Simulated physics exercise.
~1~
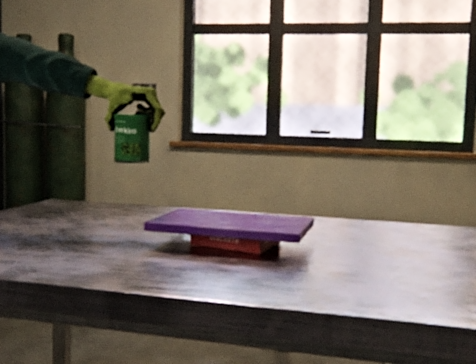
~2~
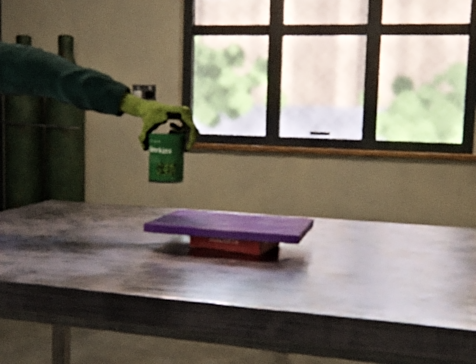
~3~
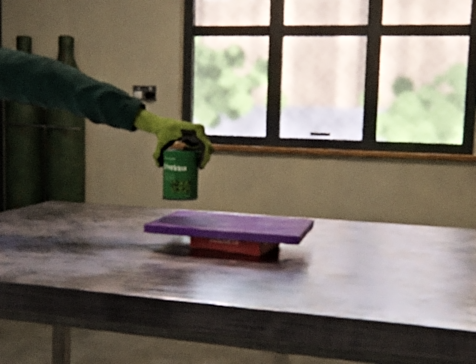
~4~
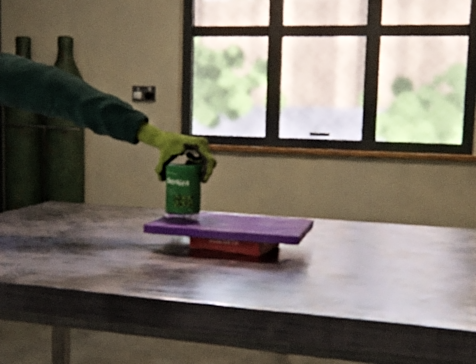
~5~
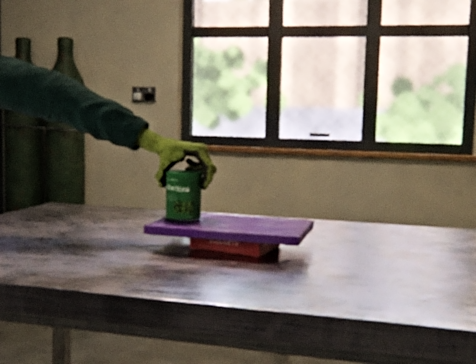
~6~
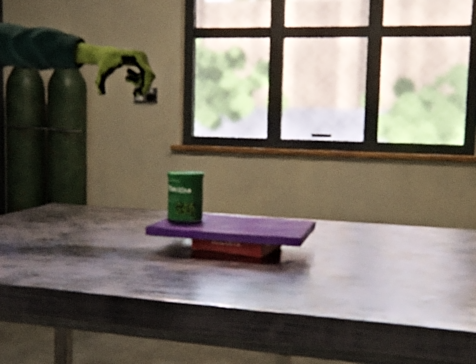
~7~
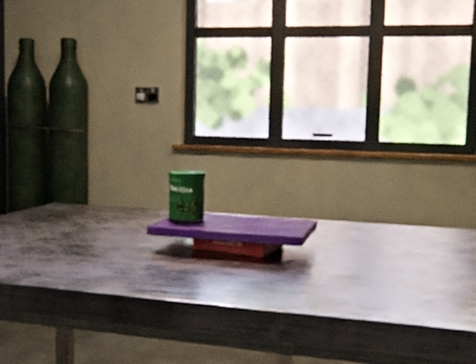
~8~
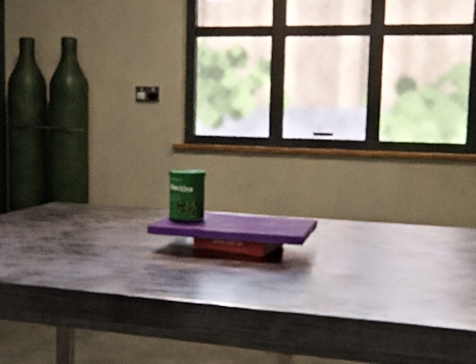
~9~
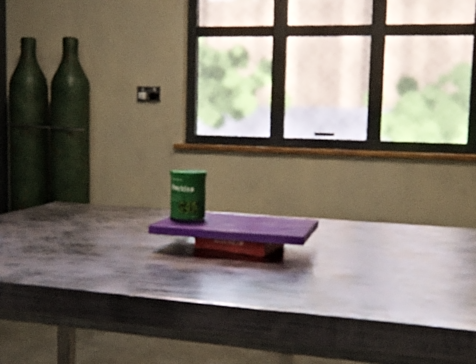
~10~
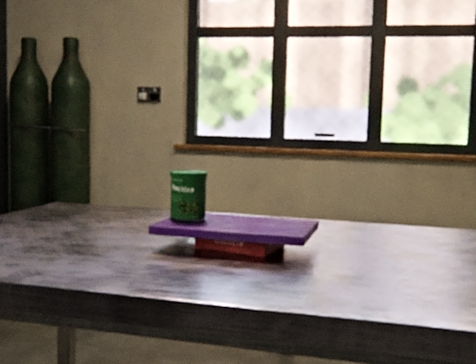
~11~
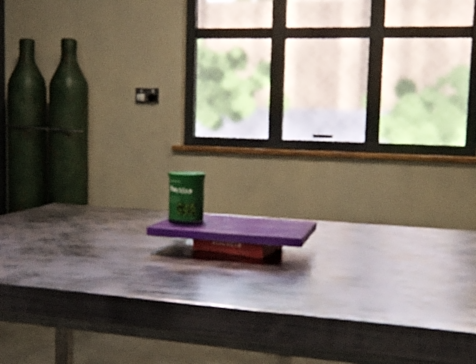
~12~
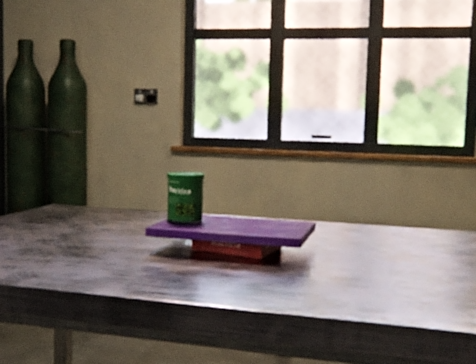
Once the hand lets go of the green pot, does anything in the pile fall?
No, nothing falls. The green pot stays upright on the purple tray, and the tray remains resting on the red packet.
